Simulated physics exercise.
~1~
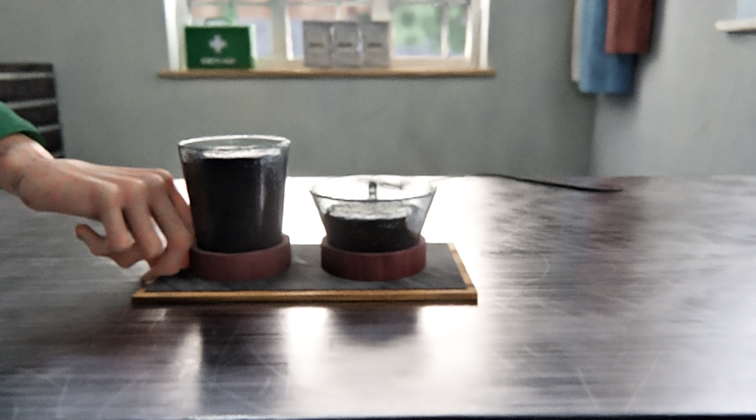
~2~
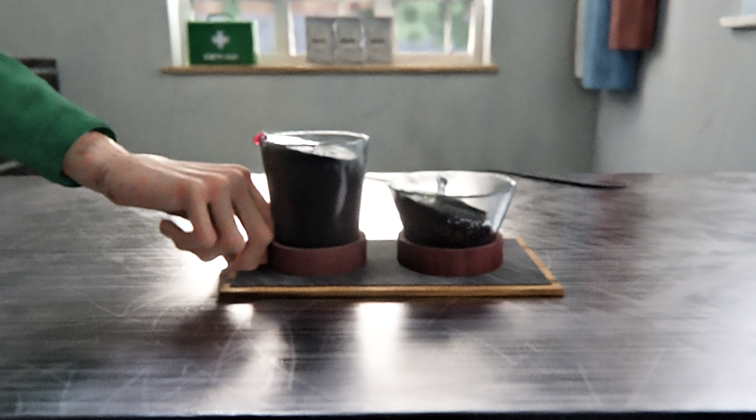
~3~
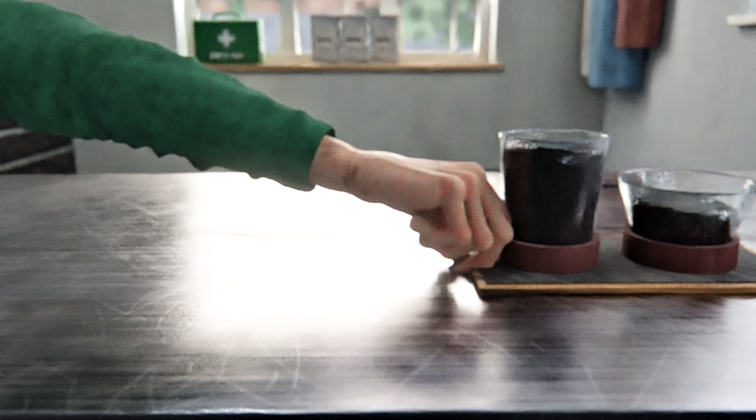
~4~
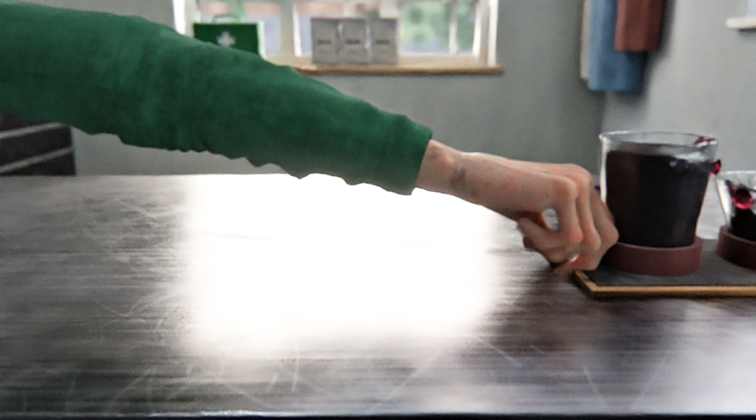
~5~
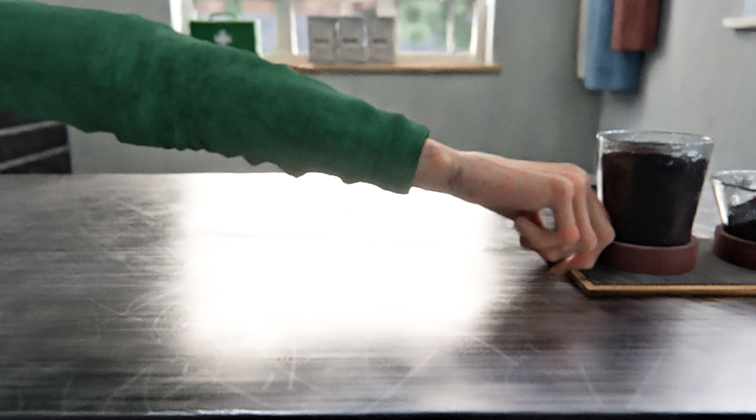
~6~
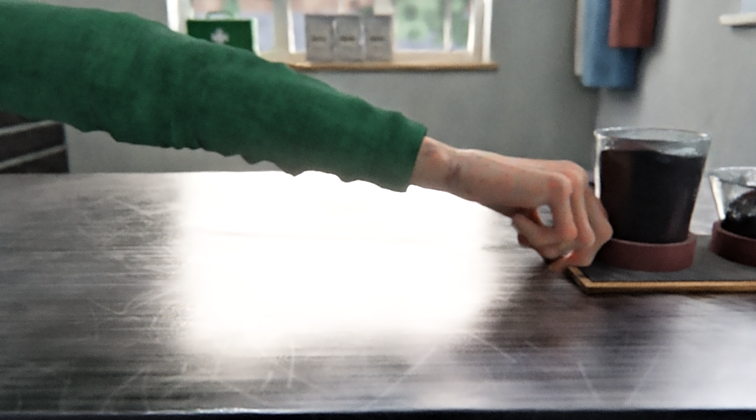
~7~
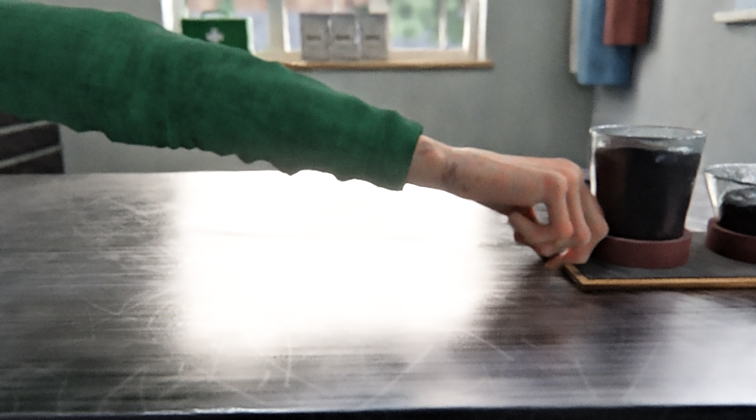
To begin with, a hand in a green sleeve grips the left end of a dark tray holding a tall glass and a wider, shallow glass cup, both filled with dark liquid, on a scratched, shiny table. The hand pushes the tray to the right, and the liquid tilts up toward the left side of each vessel, with a red drop showing at the tall glass's rim. The tray slides on across the table. As it stops, red splashes appear at the right of the tall glass and around the cup. Finally, the tray rests at the right, partly out of view, the hand still on it as the liquid rocks and settles.
